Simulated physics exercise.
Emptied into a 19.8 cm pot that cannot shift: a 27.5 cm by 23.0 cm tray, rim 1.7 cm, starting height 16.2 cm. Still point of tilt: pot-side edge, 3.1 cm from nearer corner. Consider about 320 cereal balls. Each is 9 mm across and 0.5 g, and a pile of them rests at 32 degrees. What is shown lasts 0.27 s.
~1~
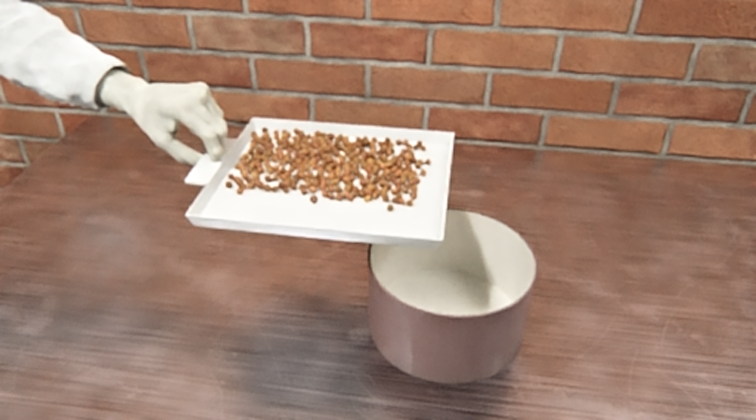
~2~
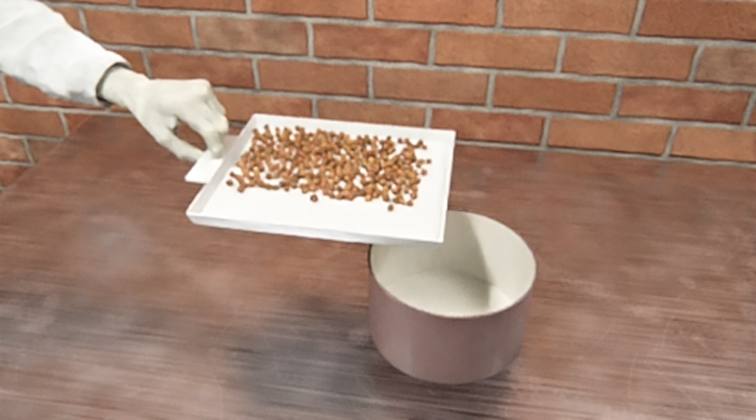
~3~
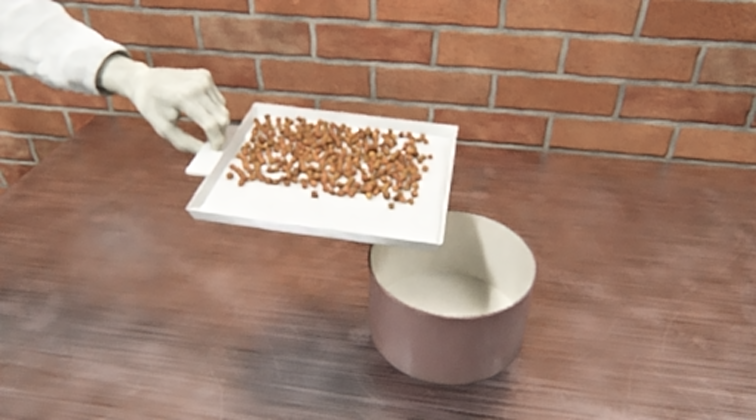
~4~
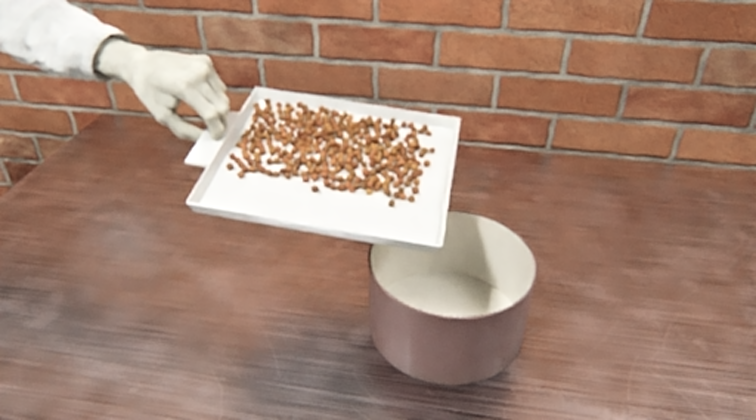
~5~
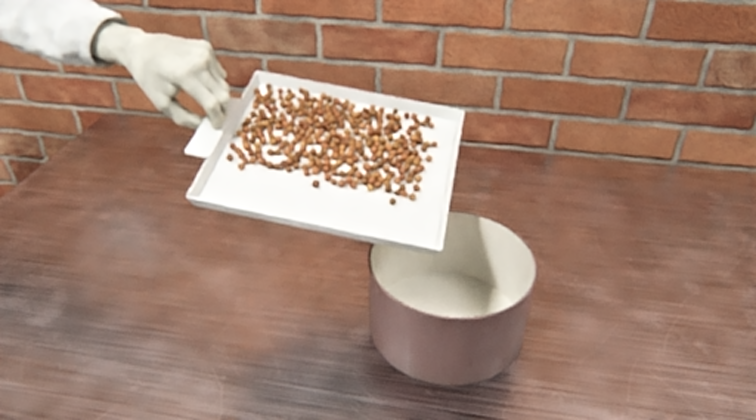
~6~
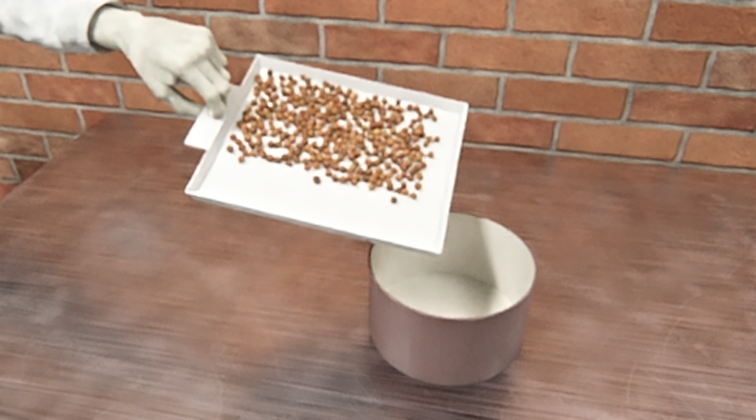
A gloved hand raises the left side of a white tray scattered with small brown balls, slowly tilting it down toward a pinkish-brown pot on the right, on a wooden table before a brick wall; the balls stay on the tray.
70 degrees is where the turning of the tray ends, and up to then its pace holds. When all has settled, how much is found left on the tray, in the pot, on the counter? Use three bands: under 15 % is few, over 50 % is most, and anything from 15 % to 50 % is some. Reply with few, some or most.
Tray: Some, pot: Some, counter: Some.
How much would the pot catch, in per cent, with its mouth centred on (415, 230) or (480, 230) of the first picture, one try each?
Around 0 per cent, then around 0 per cent.
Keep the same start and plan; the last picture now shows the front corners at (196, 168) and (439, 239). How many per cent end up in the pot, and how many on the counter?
You'd end with pot at 0 and counter at 5.
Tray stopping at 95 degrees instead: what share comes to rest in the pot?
Then about 60 per cent.
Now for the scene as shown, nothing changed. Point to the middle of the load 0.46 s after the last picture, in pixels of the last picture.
Estimated load position: Around (393, 223).
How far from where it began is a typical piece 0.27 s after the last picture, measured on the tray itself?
By then it sits near 7 cm from where it began.
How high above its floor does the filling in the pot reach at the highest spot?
Some 2.0 cm above the floor.
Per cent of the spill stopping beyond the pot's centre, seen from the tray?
Share past the middle: Roughly 30 percent.
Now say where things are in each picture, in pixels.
In the first frame, tray tilt 0 degrees, front corners at (192, 213) and (438, 236); middle of the pieces at (329, 160); pot at (452, 256).
In the second frame, tray tilt 1 degrees, front corners at (192, 211) and (437, 238); middle of the pieces at (330, 158).
In the third frame, tray tilt 4 degrees, front corners at (192, 206) and (437, 240), lowest corner right front; middle of the pieces at (331, 152).
In the fourth frame, tray tilt 9 degrees, front corners at (192, 200) and (437, 242), lowest corner right front; middle of the pieces at (333, 143).
In the fifth frame, tray tilt 14 degrees, front corners at (192, 194) and (437, 245), lowest corner right front; middle of the pieces at (334, 134).
In the sixth frame, tray tilt 19 degrees, front corners at (192, 189) and (436, 248), lowest corner right front; middle of the pieces at (336, 127); pot at (452, 259).
Then, 0.27 s after the last picture, tilt 44 degrees; the tray holds 100 %, the pot 0 %.
Then, 0.46 s after the last picture, tilt 62 degrees; the tray holds 90 %, the pot 0 %.
Then, 0.76 s after the last picture, tilt 70 degrees; the tray holds 45 %, the pot 25 %.
In the end, tray 40 %, pot 30 %, counter 30 %.
